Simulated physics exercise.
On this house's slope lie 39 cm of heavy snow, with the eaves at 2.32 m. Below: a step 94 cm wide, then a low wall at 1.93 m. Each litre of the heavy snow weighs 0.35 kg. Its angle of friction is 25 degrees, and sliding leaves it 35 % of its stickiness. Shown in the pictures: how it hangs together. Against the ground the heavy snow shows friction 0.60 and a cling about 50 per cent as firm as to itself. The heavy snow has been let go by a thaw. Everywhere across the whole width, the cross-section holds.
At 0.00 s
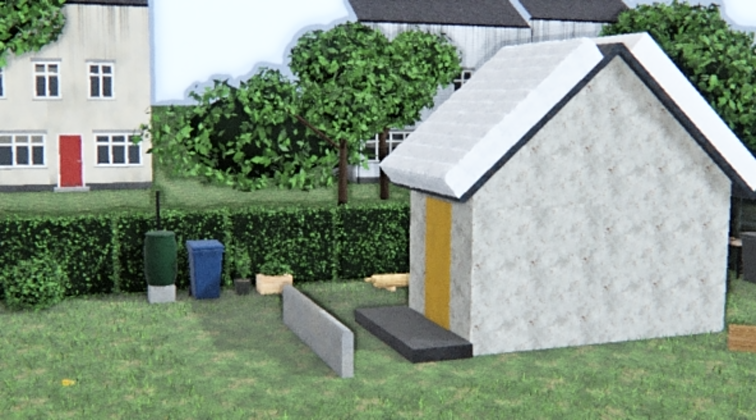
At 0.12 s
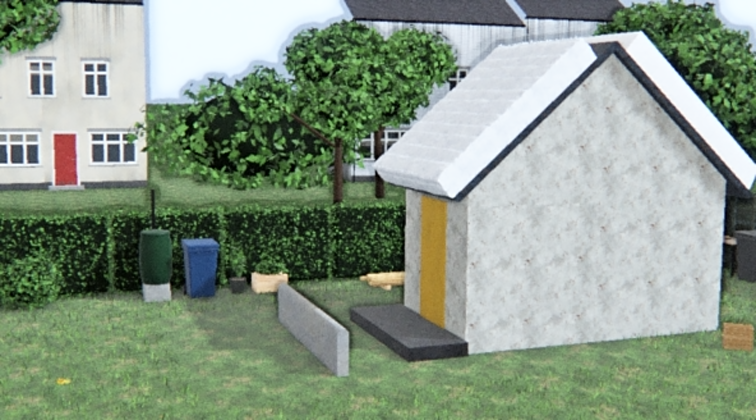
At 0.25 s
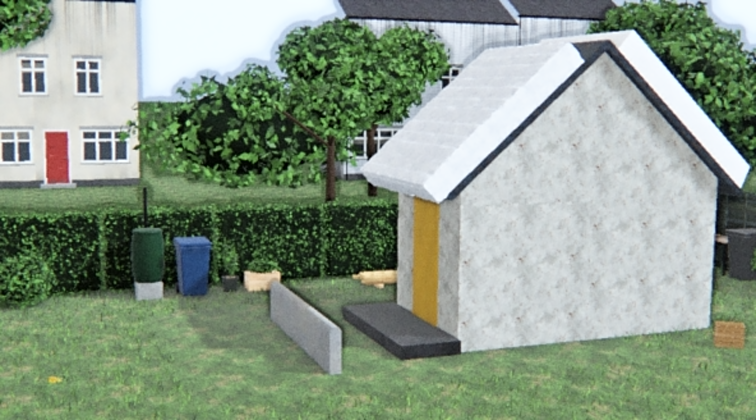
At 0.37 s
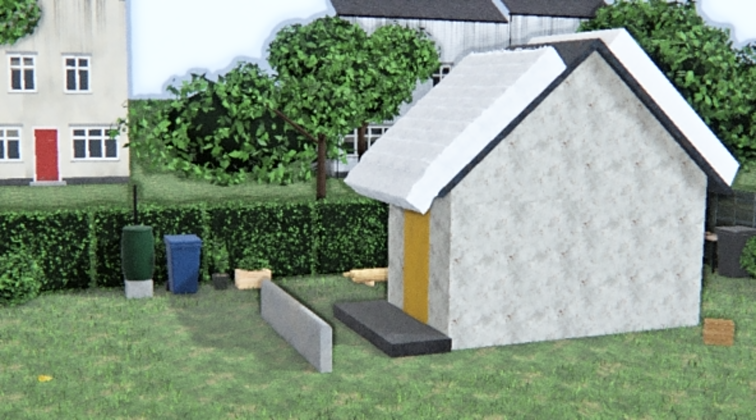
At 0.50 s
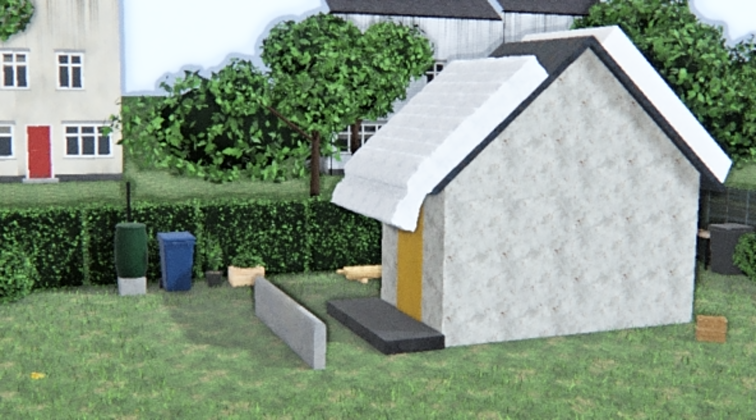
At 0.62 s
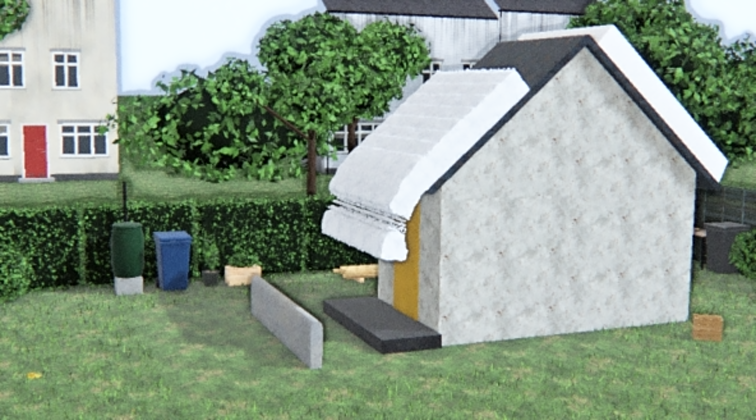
A thick layer of snow on the roof of a small pale shed creeps down the left slope, baring a little dark roof near the ridge. It slides farther, bending over the eaves above the yellow door and cracking across its lower part, while the view drifts slightly.
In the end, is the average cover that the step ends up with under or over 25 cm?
Expect it to surpass that.
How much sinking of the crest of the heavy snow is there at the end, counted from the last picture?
About 3.3 m.
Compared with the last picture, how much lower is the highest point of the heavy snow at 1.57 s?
Roughly 3.2 m.
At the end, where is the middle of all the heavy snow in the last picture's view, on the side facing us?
Somewhere near (325, 341).
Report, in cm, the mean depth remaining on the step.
Roughly 31 cm.
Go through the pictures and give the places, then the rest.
Foremost bit of the heavy snow at (445, 181), 5 % of it past the eaves, in one piece, in the first frame.
Foremost bit of the heavy snow at (438, 182), its middle shifted 4.1 cm, 7 % of it past the eaves, in one piece, in the second frame.
Foremost bit of the heavy snow at (425, 184), its middle shifted 15 cm, 10 % of it past the eaves, in one piece, in the third frame.
Foremost bit of the heavy snow at (408, 195), its middle shifted 34 cm, 16 % of it past the eaves, in one piece, in the fourth frame.
Foremost bit of the heavy snow at (393, 223), its middle shifted 60 cm, 24 % of it past the eaves, cracking, in the fifth frame.
Foremost bit of the heavy snow at (382, 254), its middle shifted 94 cm, 35 % of it past the eaves, cracking, in the sixth frame.
After 1.05 s, 37 % of the snow is still up on the roof and 63 % is falling or down.
After 1.57 s, none of the snow is still up on the roof and all is falling or down.
After 2.08 s, none of the snow is still up on the roof and all is falling or down.
After 2.60 s, none of the snow is still up on the roof and all is falling or down.
After 2.70 s, none of the snow is still up on the roof and the snow on the step is 31 cm deep on average.
